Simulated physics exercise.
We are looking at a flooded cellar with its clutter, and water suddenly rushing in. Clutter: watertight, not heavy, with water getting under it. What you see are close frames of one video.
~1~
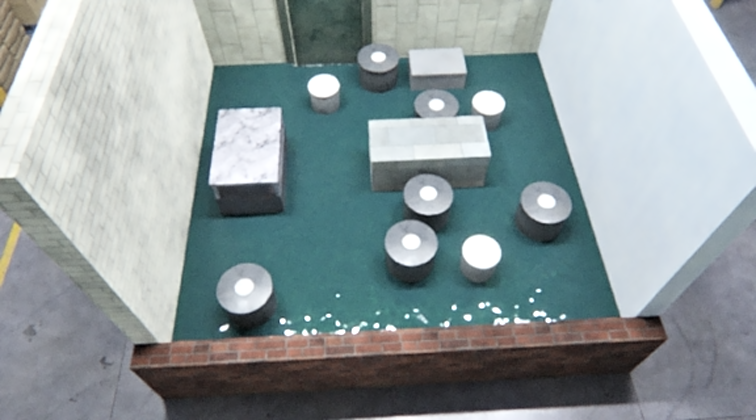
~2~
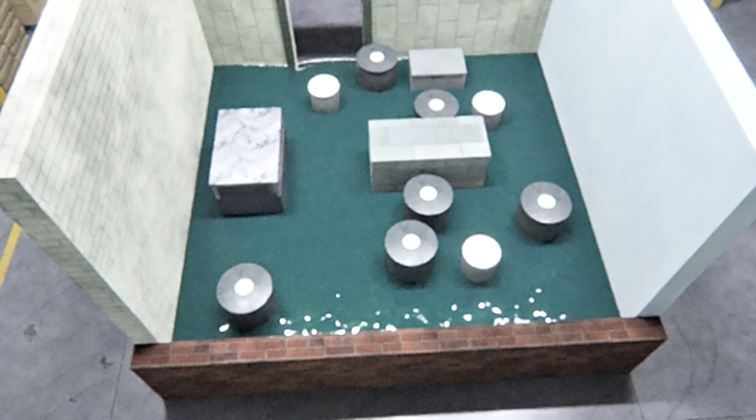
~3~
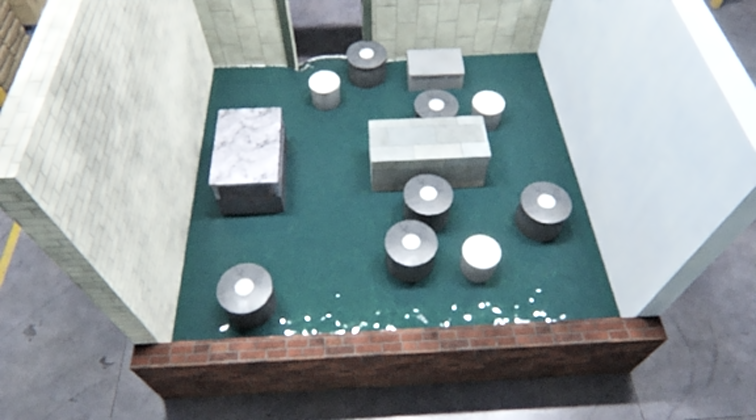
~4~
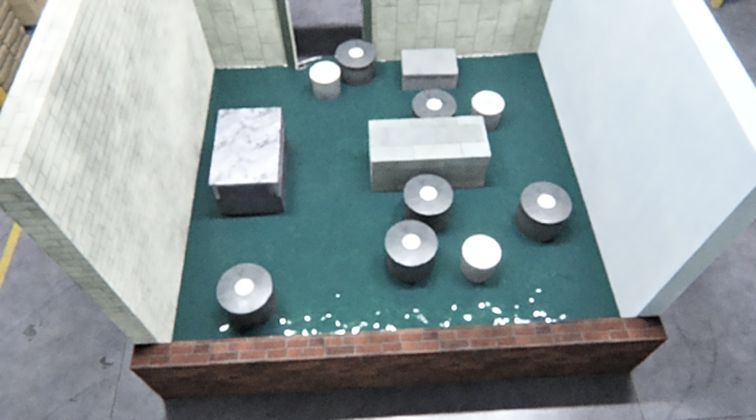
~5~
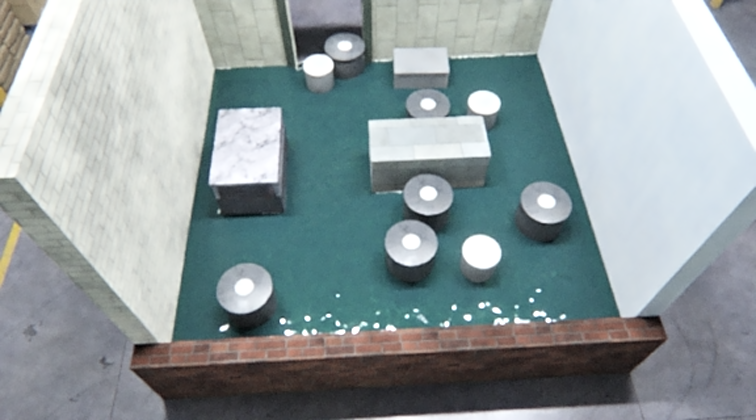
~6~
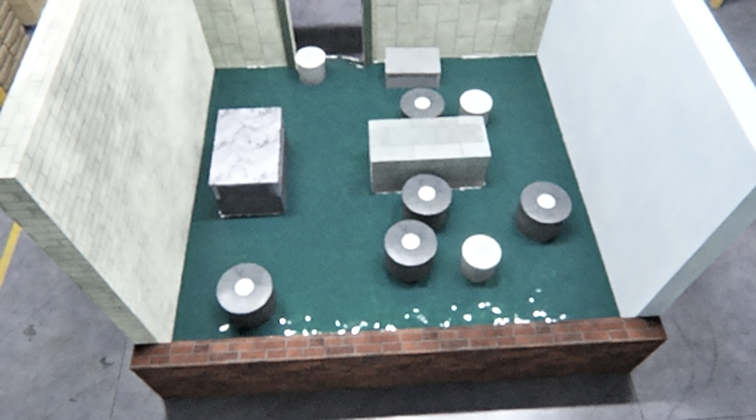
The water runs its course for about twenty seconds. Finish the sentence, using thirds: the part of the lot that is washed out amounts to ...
The part of the lot that is washed out amounts to one to two thirds.
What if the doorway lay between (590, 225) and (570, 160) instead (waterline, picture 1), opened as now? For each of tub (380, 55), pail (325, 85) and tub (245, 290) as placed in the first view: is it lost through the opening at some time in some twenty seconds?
The first never exits, the second never exits, the third never exits.
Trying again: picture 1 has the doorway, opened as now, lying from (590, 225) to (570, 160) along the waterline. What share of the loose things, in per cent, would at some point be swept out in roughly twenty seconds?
It works out at some 70 per cent of the things.
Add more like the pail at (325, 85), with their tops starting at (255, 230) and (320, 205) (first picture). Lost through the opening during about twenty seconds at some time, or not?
Well, the first one ends up trapped, and the second one ends up flushed out.
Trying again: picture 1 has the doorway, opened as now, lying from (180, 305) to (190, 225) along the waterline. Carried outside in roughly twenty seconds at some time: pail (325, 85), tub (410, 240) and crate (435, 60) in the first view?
Going through them in sequence: Trapped, then gets out, then trapped.
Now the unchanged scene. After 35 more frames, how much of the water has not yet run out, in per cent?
It comes out at 54 parts in a hundred.
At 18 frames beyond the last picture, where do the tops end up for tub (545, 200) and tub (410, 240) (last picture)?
(534, 153) and (370, 238), roughly.
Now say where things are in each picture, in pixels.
In the first frame, a pail at (324, 85), afloat; a crate at (437, 61), afloat; 0 of 10 have shifted.
In the second frame, a pail at (324, 86) floats; a crate at (437, 61), afloat; 0 of 10 have shifted.
In the third frame, a pail at (324, 82), afloat, close to its start; a crate at (435, 61), afloat; 2 of 10 have shifted.
In the fourth frame, a pail at (325, 72), afloat, close to its start; a crate at (429, 61) floats, close to its start; 3 of 10 have shifted.
In the fifth frame, a pail at (318, 65), afloat, a stride from its start; a crate at (421, 60) floats, close to its start; 4 of 10 have shifted.
In the sixth frame, a pail at (310, 57) floats, a stride from its start; a crate at (413, 60), afloat, close to its start; 5 of 10 have shifted.
A moment on, 2 of 10 are out; 8 afloat.
Next, 3 of 10 are out; 7 afloat.
Later, 5 of 10 are out; 5 afloat.
In the end, 5 of 10 are out; 5 afloat.
